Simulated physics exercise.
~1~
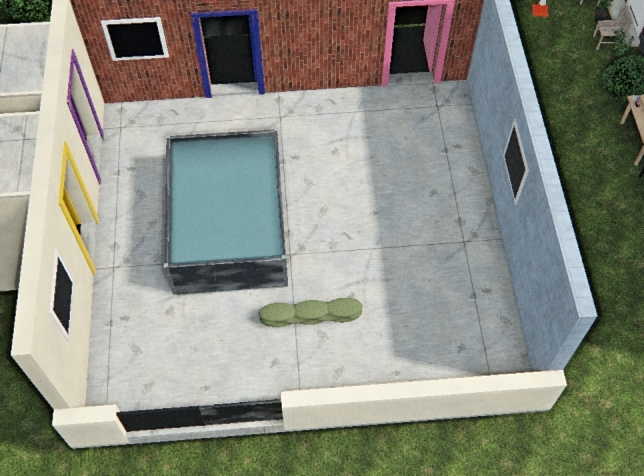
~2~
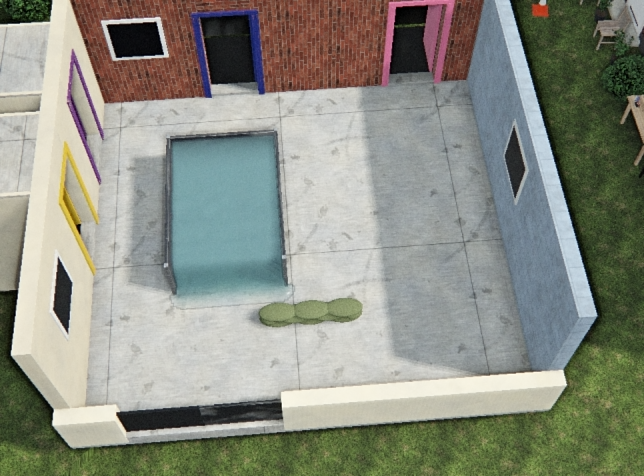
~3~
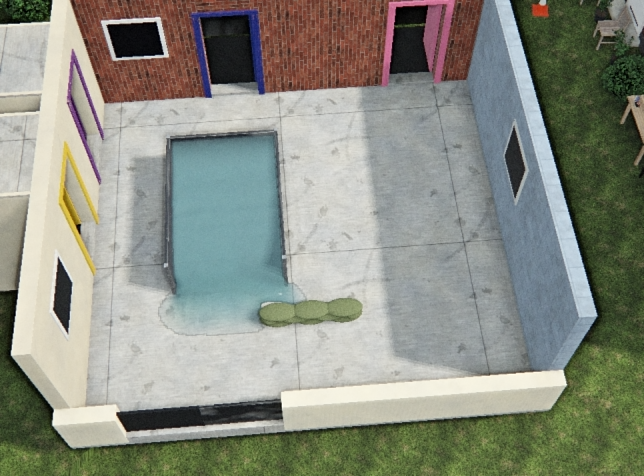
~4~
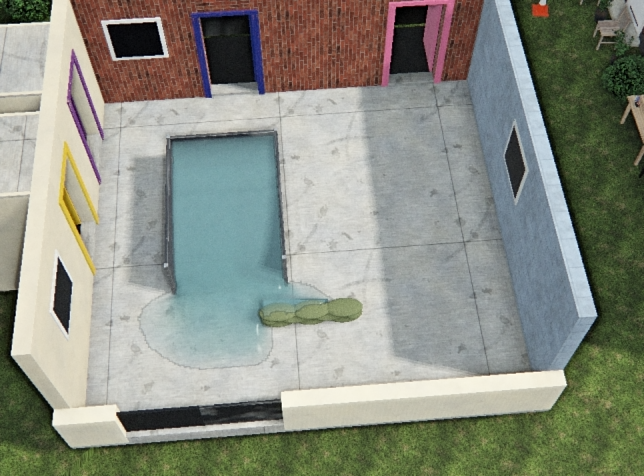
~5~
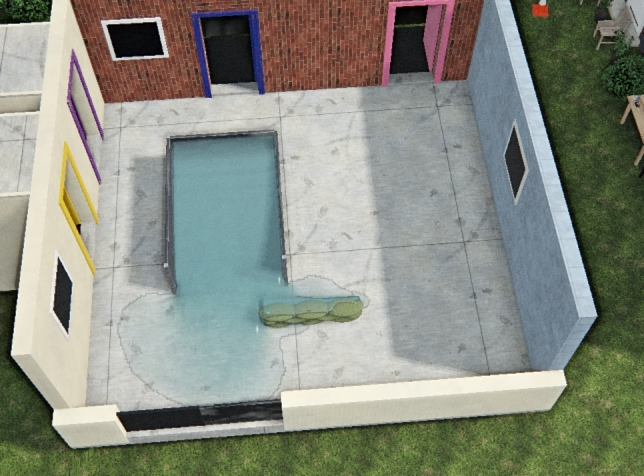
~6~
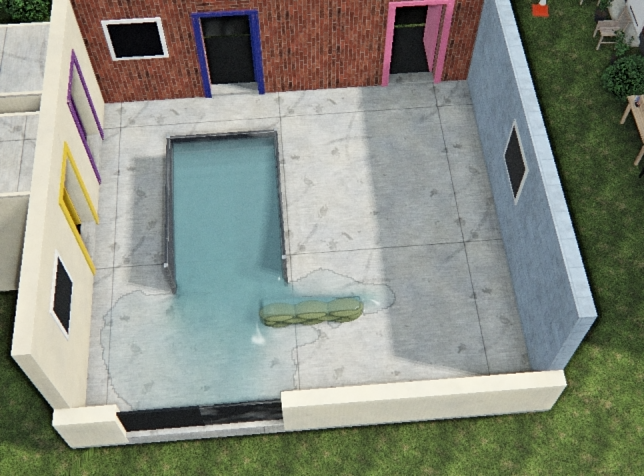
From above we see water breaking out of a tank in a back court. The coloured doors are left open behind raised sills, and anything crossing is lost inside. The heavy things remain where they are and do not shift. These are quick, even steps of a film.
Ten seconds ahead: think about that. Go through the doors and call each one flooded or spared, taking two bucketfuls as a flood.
Yellow door: Spared, purple door: Spared, pink door: Flooded, blue door: Spared.
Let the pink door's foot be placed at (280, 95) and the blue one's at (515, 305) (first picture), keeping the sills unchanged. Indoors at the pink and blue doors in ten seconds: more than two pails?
Result - pink keeps within bounds, blue runs over the limit.
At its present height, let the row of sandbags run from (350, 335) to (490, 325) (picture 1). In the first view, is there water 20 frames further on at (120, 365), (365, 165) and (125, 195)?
As listed: Submerged, spared, submerged.
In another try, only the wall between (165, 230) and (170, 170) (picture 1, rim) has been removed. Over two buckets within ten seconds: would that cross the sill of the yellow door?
The yellow door exceeds the limit.
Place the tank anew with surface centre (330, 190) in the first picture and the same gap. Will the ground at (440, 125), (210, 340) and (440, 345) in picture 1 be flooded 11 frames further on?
Check in sequence: Still parched, soaked through, soaked through.
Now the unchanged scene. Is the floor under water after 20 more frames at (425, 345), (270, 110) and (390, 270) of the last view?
Result, as listed: Wetted / not wetted / wetted.
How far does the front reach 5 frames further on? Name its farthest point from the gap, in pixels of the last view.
The farthest point of the front sits at (474, 243).
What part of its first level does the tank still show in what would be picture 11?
I'd put it close to 54 percent.
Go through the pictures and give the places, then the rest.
Still water in the water tank at (224, 198), in the first picture.
Water pours out at (229, 280) and has run to (292, 287), in the second picture.
The front is at (300, 306), out from the gap at (229, 280), in the third picture.
Water pours out at (229, 281) and has run to (329, 304), in the fourth picture.
Water pours out at (229, 281) and has run to (365, 301), in the fifth picture.
The front is at (387, 299), out from the gap at (229, 281), in the sixth picture.
A moment on, water covers 30 % of the floor; the yellow door not reached, the purple door not reached, the pink door not reached, the blue door not reached.
Next, water covers 45 % of the floor; the yellow door not reached, the purple door not reached, the pink door not reached, the blue door not reached.
Then, water covers 65 % of the floor; the yellow door wet at the sill, nothing in, the purple door wet at the sill, nothing in, the pink door not reached, the blue door not reached.
Later, water covers 90 % of the floor; the yellow door wet at the sill, nothing in, the purple door under two buckets in, the pink door under two buckets in, the blue door wet at the sill, nothing in.
In the end, water covers 95 % of the floor; the yellow door wet at the sill, nothing in, the purple door under two buckets in, the pink door far over two buckets in, the blue door under two buckets in.
